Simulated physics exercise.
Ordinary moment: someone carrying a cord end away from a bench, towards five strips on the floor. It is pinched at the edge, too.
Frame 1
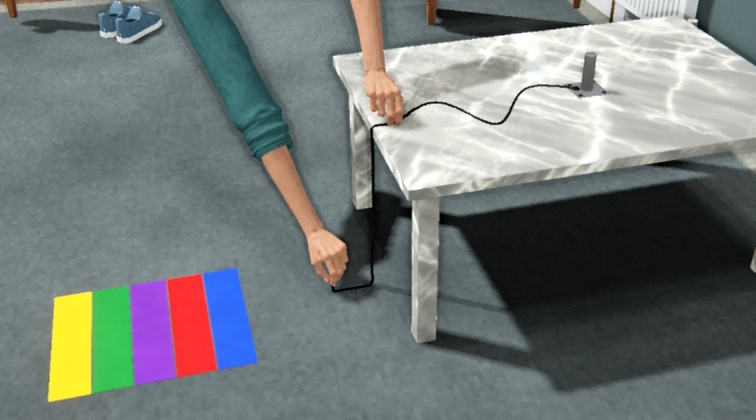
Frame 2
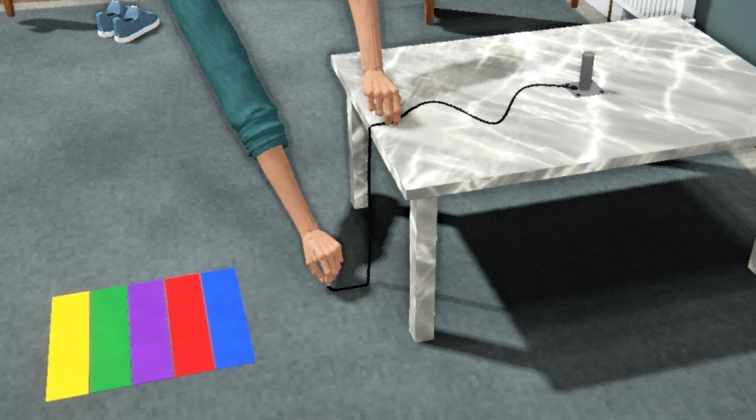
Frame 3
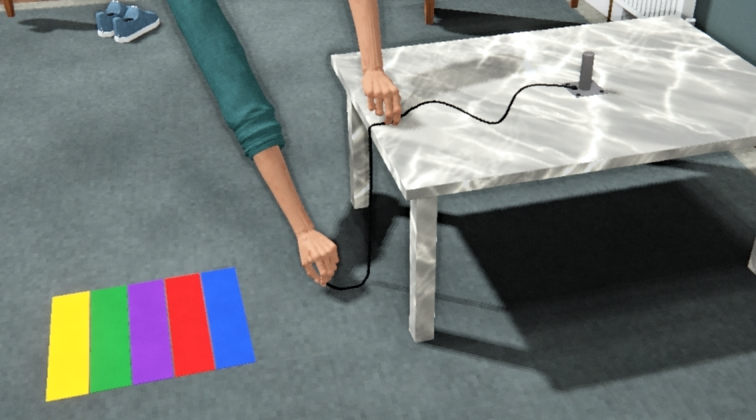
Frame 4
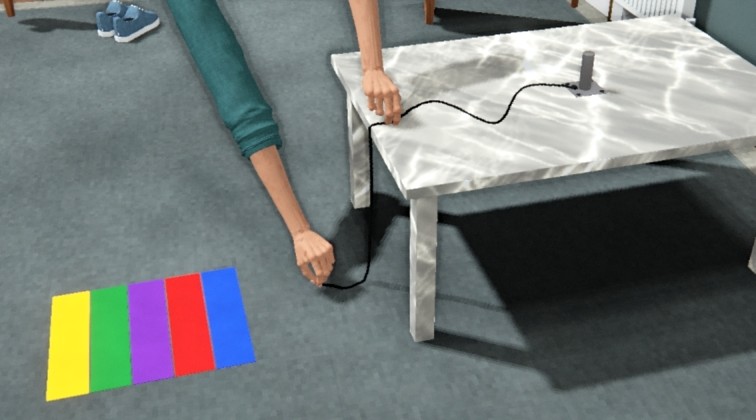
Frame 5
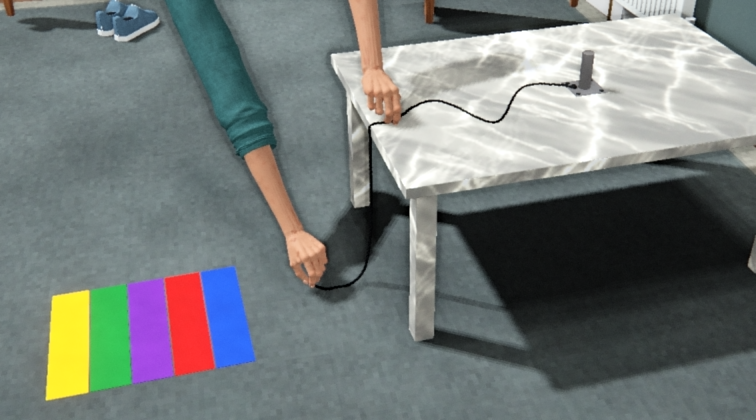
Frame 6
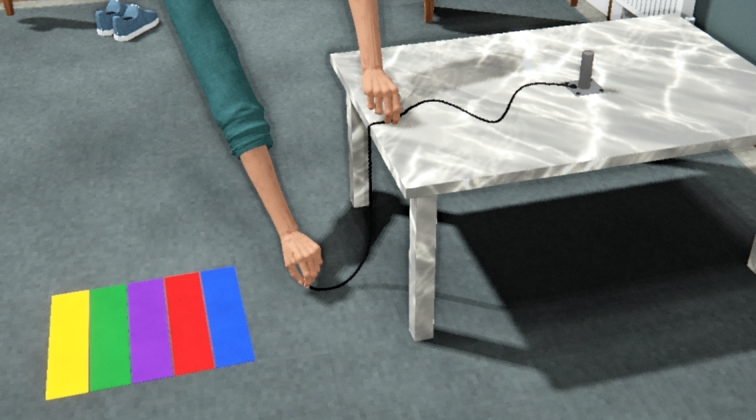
A black cord's end, held in one hand near the floor, inched left toward five coloured strips, its low bend loosening into a curve, while another hand pinched the cord at the marble table's edge.
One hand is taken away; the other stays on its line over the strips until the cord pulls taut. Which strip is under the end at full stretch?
The green strip.
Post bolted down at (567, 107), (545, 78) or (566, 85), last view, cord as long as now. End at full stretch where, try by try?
The three places are (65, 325), (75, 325) and (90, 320), in that order.
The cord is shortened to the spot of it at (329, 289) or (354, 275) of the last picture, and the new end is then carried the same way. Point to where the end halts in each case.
I'd say somewhere near (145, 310) the first time and near (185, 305) the second time.
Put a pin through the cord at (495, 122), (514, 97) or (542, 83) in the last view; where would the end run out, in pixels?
Estimated pixels in sequence: (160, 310), (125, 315) and (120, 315).
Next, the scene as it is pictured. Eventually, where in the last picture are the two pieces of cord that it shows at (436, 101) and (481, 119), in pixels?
End points: Roughly (374, 125); roughly (431, 114).
Early on, end near (178, 305); over red.
Midway, end near (132, 313); over purple.
At the end of the slack, end near (106, 318); over green. It gets as far as the green strip.
